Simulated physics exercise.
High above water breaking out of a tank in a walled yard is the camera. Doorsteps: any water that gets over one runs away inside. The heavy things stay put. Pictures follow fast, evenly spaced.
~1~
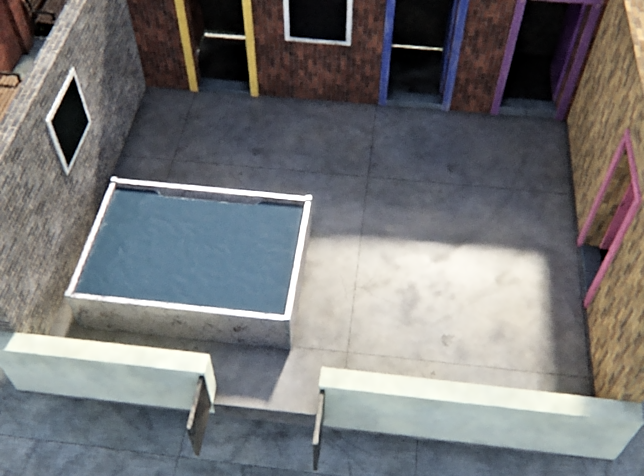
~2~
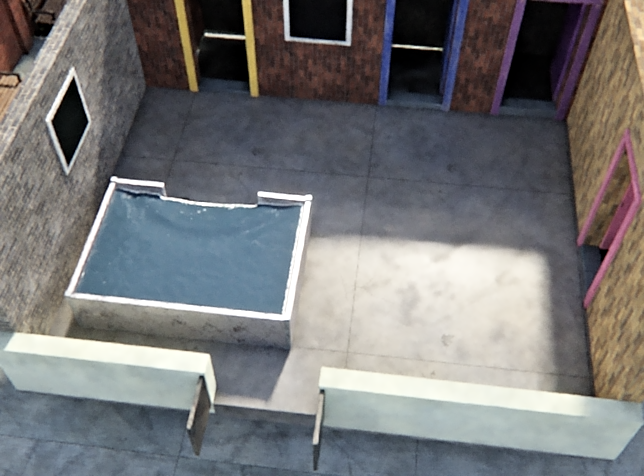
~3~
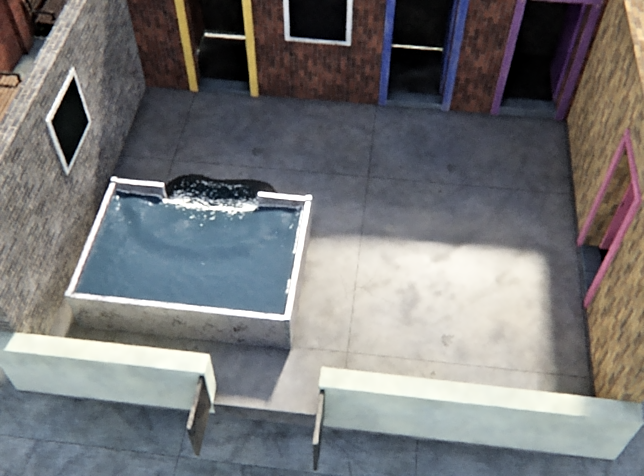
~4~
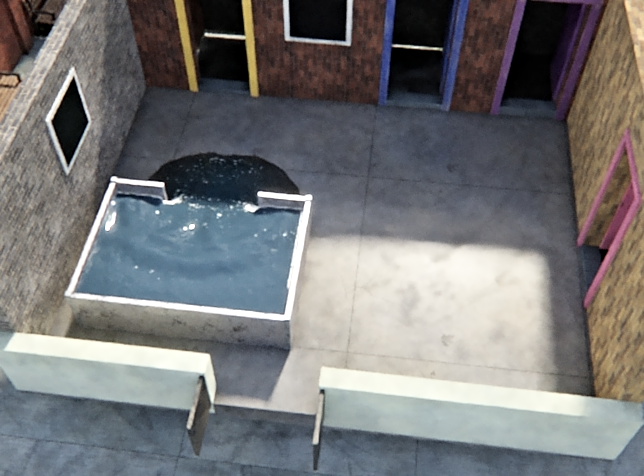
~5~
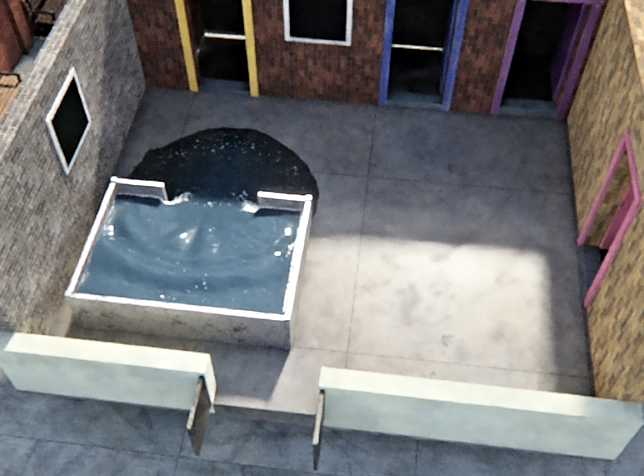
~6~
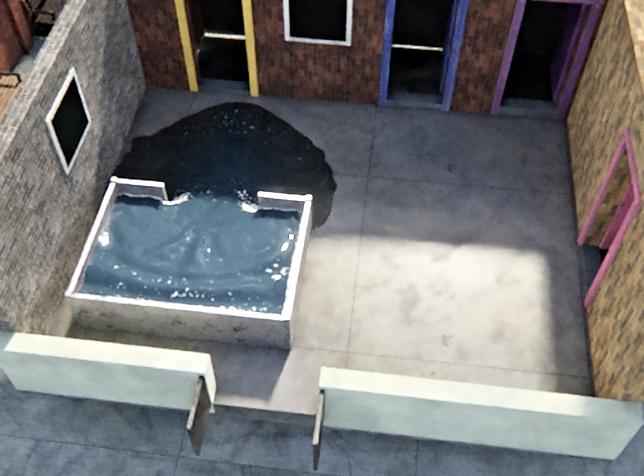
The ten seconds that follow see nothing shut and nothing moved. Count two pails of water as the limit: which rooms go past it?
The yellow door goes past it; the blue door stays within it; the pink door stays within it; the purple door stays within it.
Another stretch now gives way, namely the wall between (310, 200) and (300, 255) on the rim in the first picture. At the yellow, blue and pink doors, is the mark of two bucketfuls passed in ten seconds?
In that case the yellow door one stays within bounds, the blue door one stays within bounds and the pink door one breaks the limit.
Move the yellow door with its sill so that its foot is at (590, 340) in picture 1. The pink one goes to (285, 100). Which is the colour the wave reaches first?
That is the door marked pink.
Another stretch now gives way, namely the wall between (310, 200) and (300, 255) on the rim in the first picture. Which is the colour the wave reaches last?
Answer: The one in yellow.
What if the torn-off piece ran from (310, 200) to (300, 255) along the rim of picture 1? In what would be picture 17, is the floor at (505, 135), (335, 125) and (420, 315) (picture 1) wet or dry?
Taking the points in order: Swamped, unwetted and swamped.
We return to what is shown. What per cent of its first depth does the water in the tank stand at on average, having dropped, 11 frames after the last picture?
I'd put it close to 56 in a hundred.
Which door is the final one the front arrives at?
That would be the one in pink.
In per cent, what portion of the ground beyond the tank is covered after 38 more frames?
Estimated share: About 75 %.
A moment on, water covers 25 % of the floor; the yellow door over two buckets in, the blue door not reached, the pink door not reached, the purple door not reached.
Next, water covers 30 % of the floor; the yellow door far over two buckets in, the blue door wet at the sill, nothing in, the pink door not reached, the purple door not reached.
Then, water covers 45 % of the floor; the yellow door far over two buckets in, the blue door wet at the sill, nothing in, the pink door not reached, the purple door wet at the sill, nothing in.
Later, water covers 75 % of the floor; the yellow door far over two buckets in, the blue door wet at the sill, nothing in, the pink door wet at the sill, nothing in, the purple door wet at the sill, nothing in.
In the end, water covers 95 % of the floor; the yellow door far over two buckets in, the blue door wet at the sill, nothing in, the pink door wet at the sill, nothing in, the purple door wet at the sill, nothing in.
